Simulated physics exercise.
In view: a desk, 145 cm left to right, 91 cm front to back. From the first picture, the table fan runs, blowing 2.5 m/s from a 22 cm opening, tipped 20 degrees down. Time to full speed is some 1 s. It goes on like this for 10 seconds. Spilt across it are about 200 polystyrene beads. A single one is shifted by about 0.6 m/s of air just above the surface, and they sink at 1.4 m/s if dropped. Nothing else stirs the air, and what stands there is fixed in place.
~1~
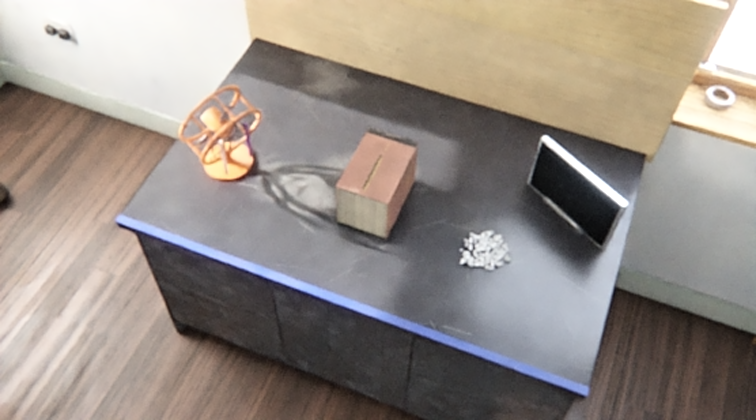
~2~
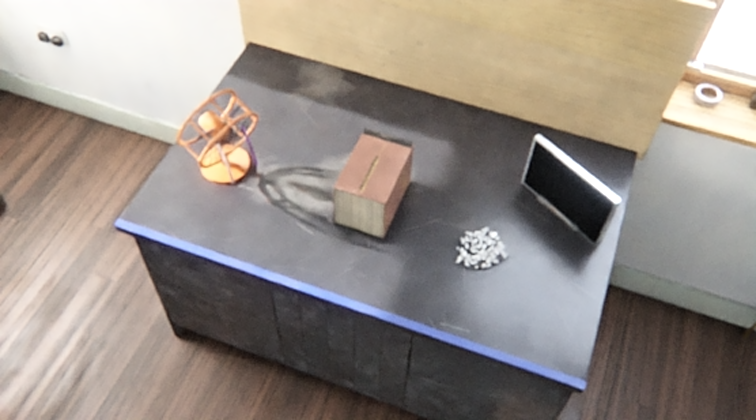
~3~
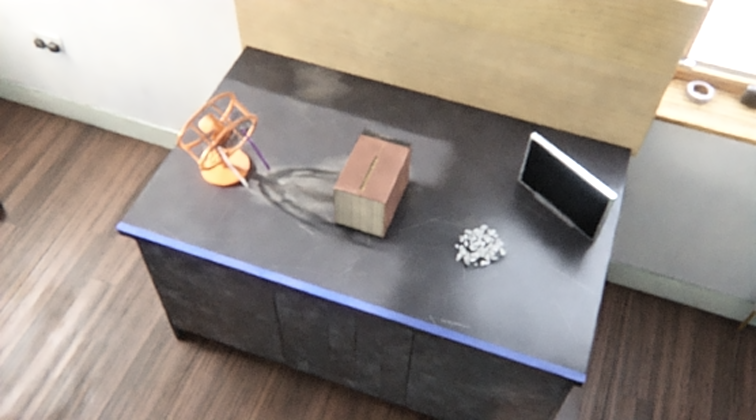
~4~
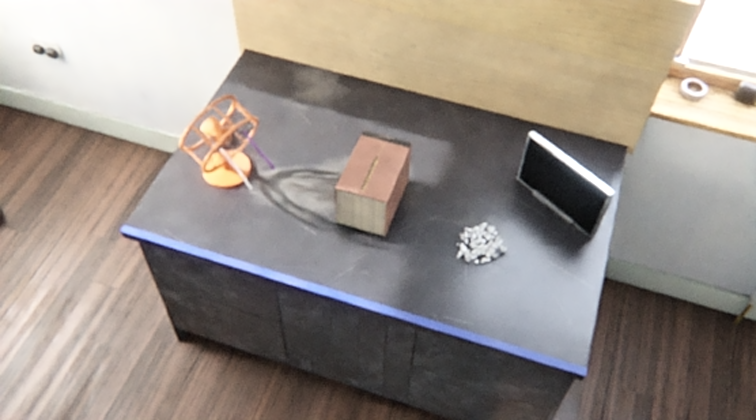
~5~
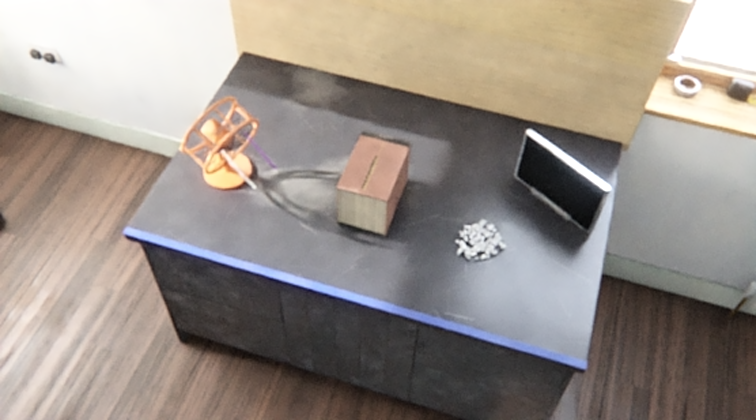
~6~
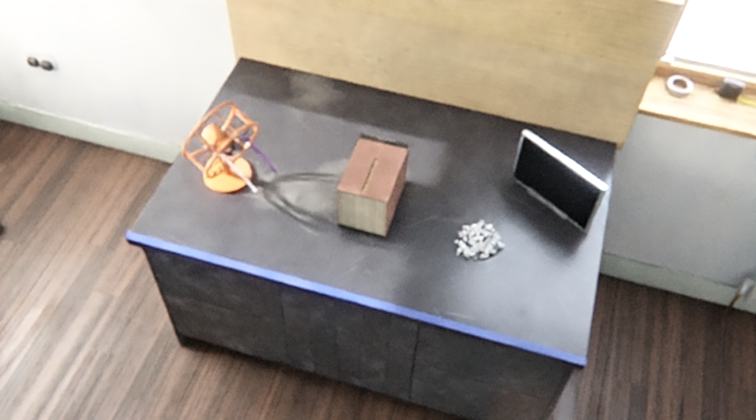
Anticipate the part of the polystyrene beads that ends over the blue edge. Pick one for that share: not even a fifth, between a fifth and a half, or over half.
Under one fifth.
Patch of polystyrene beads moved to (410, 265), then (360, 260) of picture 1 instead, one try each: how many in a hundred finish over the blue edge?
First try 90 %, second try 100 %.
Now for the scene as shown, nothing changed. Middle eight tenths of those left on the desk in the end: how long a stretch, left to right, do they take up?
10 centimetres or so.
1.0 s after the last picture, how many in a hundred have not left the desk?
Near 100 per cent, more or less.
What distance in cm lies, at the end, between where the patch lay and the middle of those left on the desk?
Around 0 cm, I reckon.
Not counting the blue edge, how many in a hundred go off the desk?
Around 0 % of them.
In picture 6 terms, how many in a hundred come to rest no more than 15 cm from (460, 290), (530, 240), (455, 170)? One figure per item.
Taking the spots one by one, around 15 %, 40 % and 0 %.
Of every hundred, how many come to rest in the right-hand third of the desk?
Roughly 100 in a hundred.
Then, 1.0 s after the last picture, 0 % are over the blue edge; the middle of those still in play is near (481, 240); 18 % have settled or left.
Then, 2.2 s after the last picture, 0 % are over the blue edge; the middle of those still in play is near (481, 240); 20 % have settled or left.
Then, 4.6 s after the last picture, 0 % are over the blue edge; the middle of those still in play is near (481, 240); 29 % have settled or left.
Then, 9.1 s after the last picture, at the end, 0 % are over the blue edge; the middle of those still in play is near (481, 240).
